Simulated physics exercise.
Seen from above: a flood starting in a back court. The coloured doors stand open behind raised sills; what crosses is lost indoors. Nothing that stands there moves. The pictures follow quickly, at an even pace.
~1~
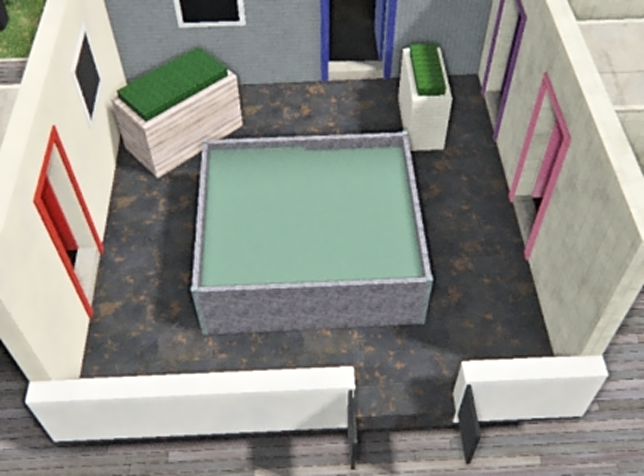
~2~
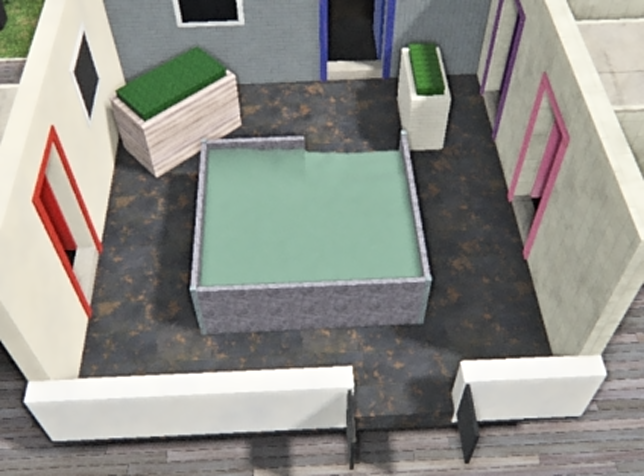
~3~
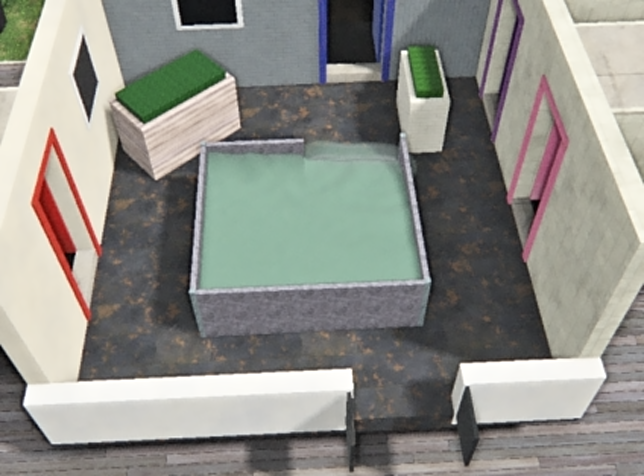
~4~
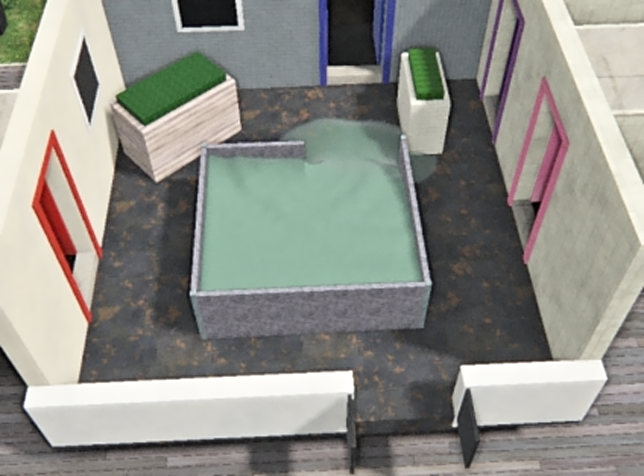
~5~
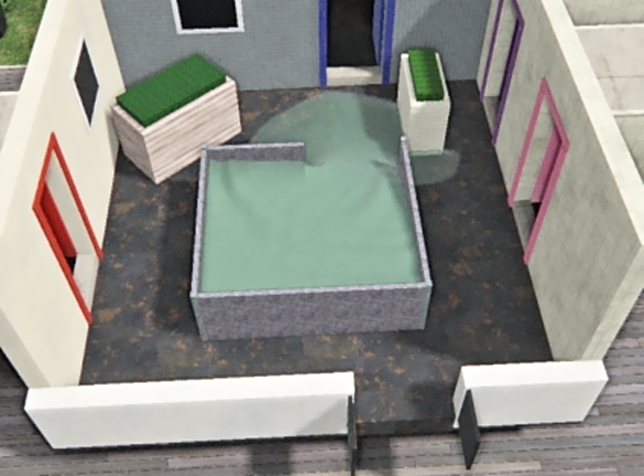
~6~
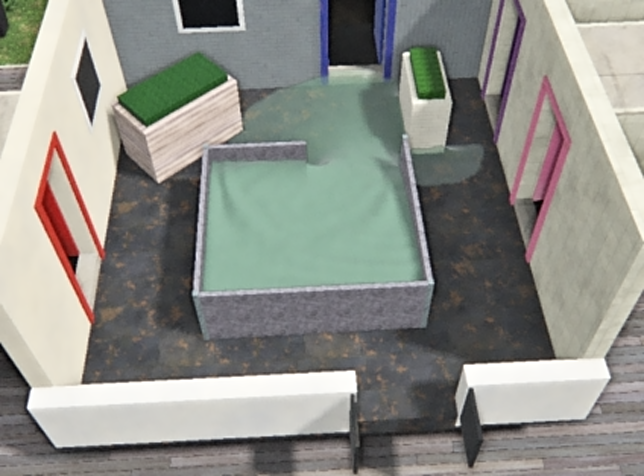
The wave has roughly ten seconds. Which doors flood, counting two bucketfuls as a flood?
One by one: The purple door floods; the pink door holds within the limit; the red door holds within the limit; the blue door floods.
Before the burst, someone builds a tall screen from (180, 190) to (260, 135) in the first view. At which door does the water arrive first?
First comes the door marked blue.
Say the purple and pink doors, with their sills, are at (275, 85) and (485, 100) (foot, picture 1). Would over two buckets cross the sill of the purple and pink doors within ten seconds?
One by one: The purple one floods, the pink one takes more.
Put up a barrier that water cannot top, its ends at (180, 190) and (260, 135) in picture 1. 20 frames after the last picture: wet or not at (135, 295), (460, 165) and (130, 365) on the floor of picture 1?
In turn: Clear, covered, free of water.
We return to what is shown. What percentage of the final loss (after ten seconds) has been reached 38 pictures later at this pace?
Roughly 80 per cent.
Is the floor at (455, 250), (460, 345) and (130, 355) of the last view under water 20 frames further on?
In that order: Awash, wet, dry.
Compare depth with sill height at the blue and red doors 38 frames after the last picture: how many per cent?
Roughly 140 per cent, then 50 per cent.
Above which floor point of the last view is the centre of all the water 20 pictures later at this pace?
At about (314, 194).
A moment on, water covers 30 % of the floor; the purple door wet at the sill, nothing in, the pink door not reached, the red door not reached, the blue door far over two buckets in.
Next, water covers 45 % of the floor; the purple door under two buckets in, the pink door wet at the sill, nothing in, the red door not reached, the blue door far over two buckets in.
Then, water covers 65 % of the floor; the purple door over two buckets in, the pink door wet at the sill, nothing in, the red door wet at the sill, nothing in, the blue door far over two buckets in.
Later, water covers 90 % of the floor; the purple door over two buckets in, the pink door wet at the sill, nothing in, the red door wet at the sill, nothing in, the blue door far over two buckets in.
In the end, water covers 95 % of the floor; the purple door over two buckets in, the pink door wet at the sill, nothing in, the red door wet at the sill, nothing in, the blue door far over two buckets in.
